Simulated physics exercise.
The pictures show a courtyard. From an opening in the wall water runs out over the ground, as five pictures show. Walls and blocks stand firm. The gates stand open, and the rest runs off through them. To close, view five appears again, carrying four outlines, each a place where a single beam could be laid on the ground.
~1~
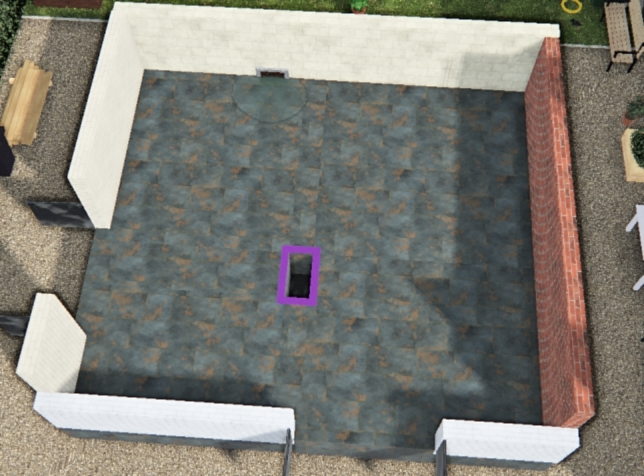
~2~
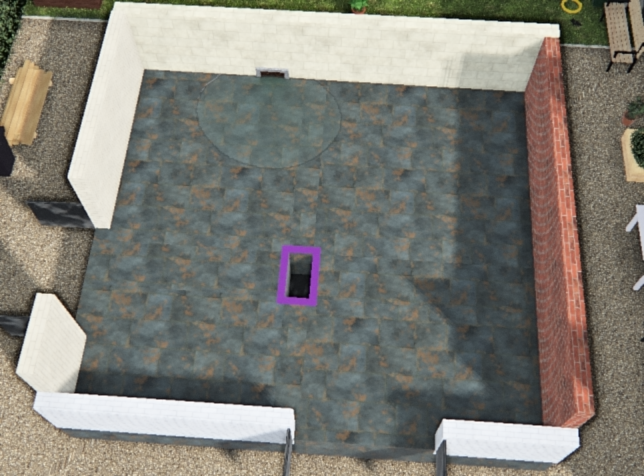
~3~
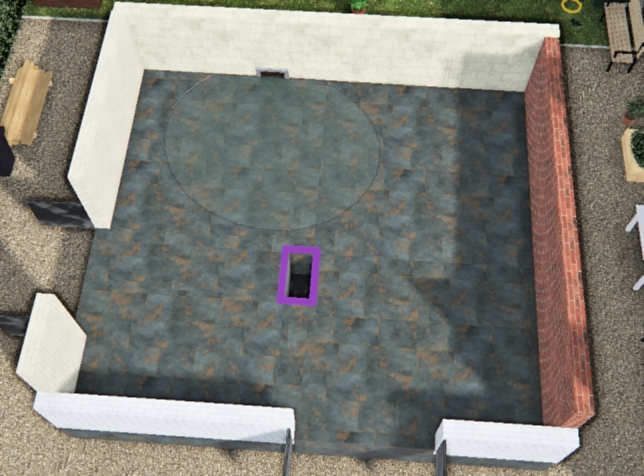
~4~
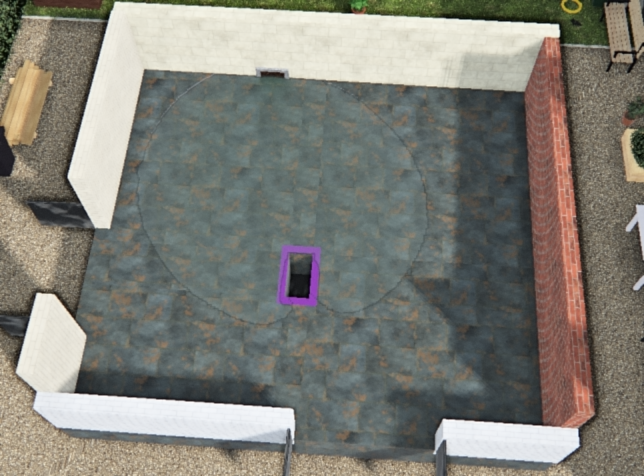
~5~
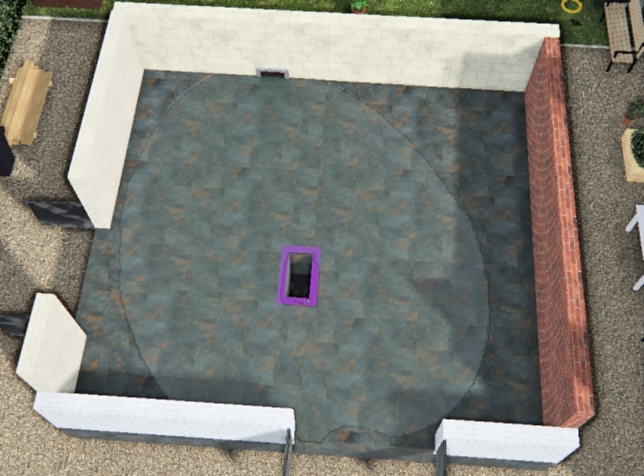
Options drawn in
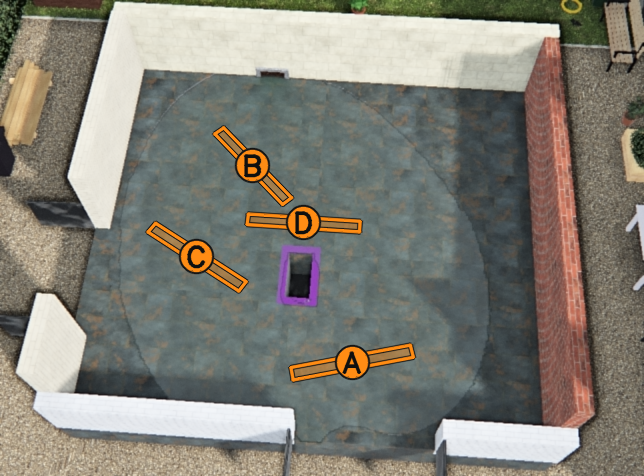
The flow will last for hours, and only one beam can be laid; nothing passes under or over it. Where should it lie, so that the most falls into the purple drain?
C works best here.
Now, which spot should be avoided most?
D it is.
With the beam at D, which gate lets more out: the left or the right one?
More leaves on the right.
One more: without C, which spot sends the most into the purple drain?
A.
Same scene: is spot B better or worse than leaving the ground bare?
Worse.
In orange, A from (292, 373) to (411, 351); B from (219, 130) to (287, 201); C from (151, 227) to (242, 286); D from (247, 219) to (359, 226).
With A, about 20 % of the stream goes into the purple drain, about 78 % out by the gates.
With B, about 9 % of the stream goes into the purple drain, about 90 % out by the gates.
With C, about 41 % of the stream goes into the purple drain, about 58 % out by the gates.
With D, about 3 % of the stream goes into the purple drain, about 97 % out by the gates.
